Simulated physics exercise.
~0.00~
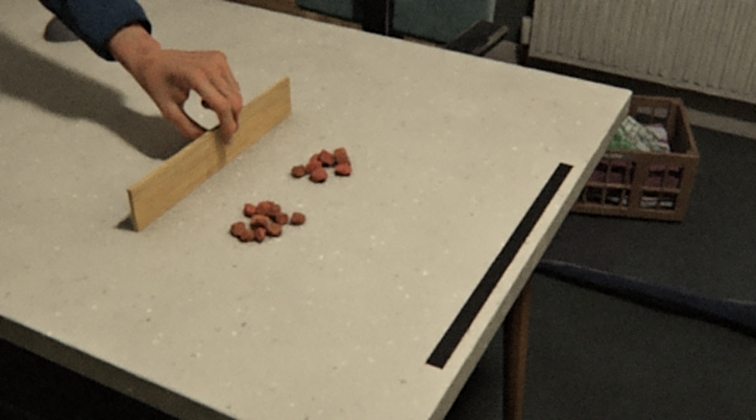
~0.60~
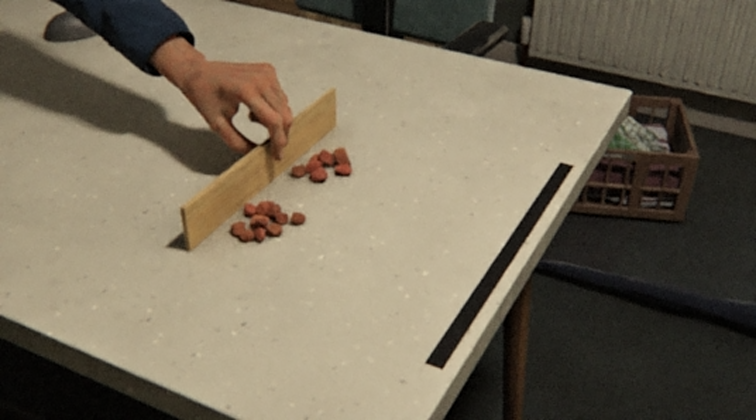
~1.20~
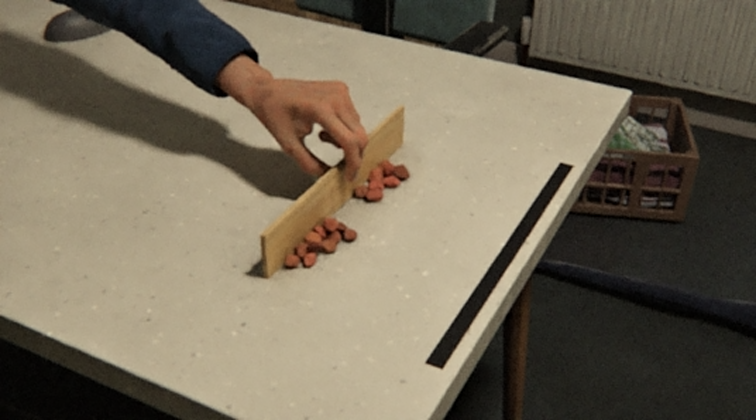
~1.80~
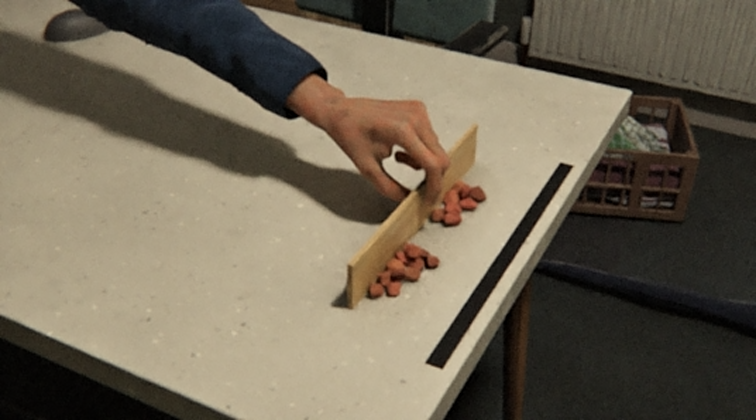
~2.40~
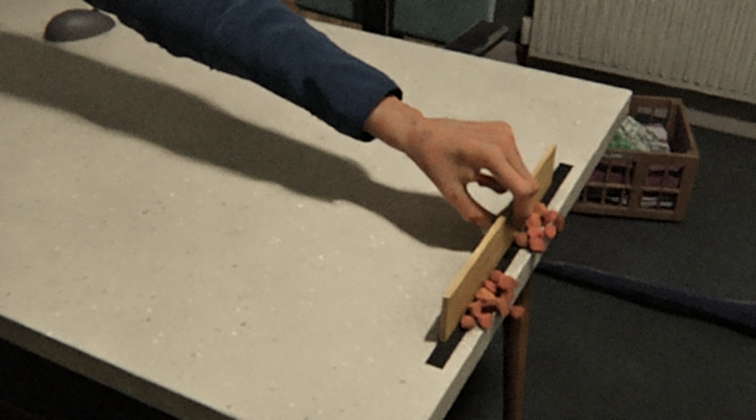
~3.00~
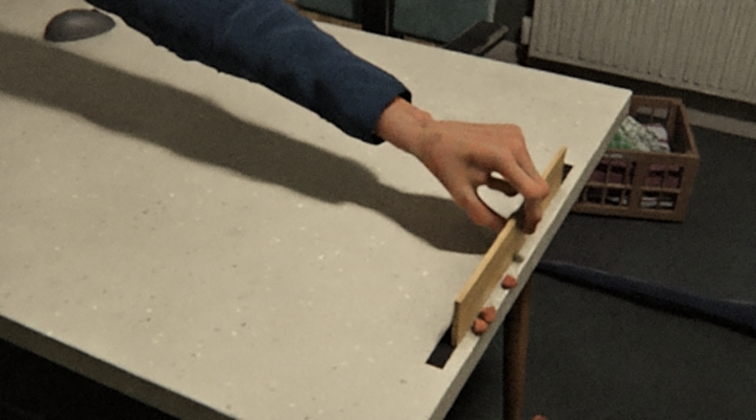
A hand slid an upright strip of wood rightward across a table, pushing two heaps of small reddish pieces, and stopped it at the black tape, where most of the near heap and all of the far one went over the edge.
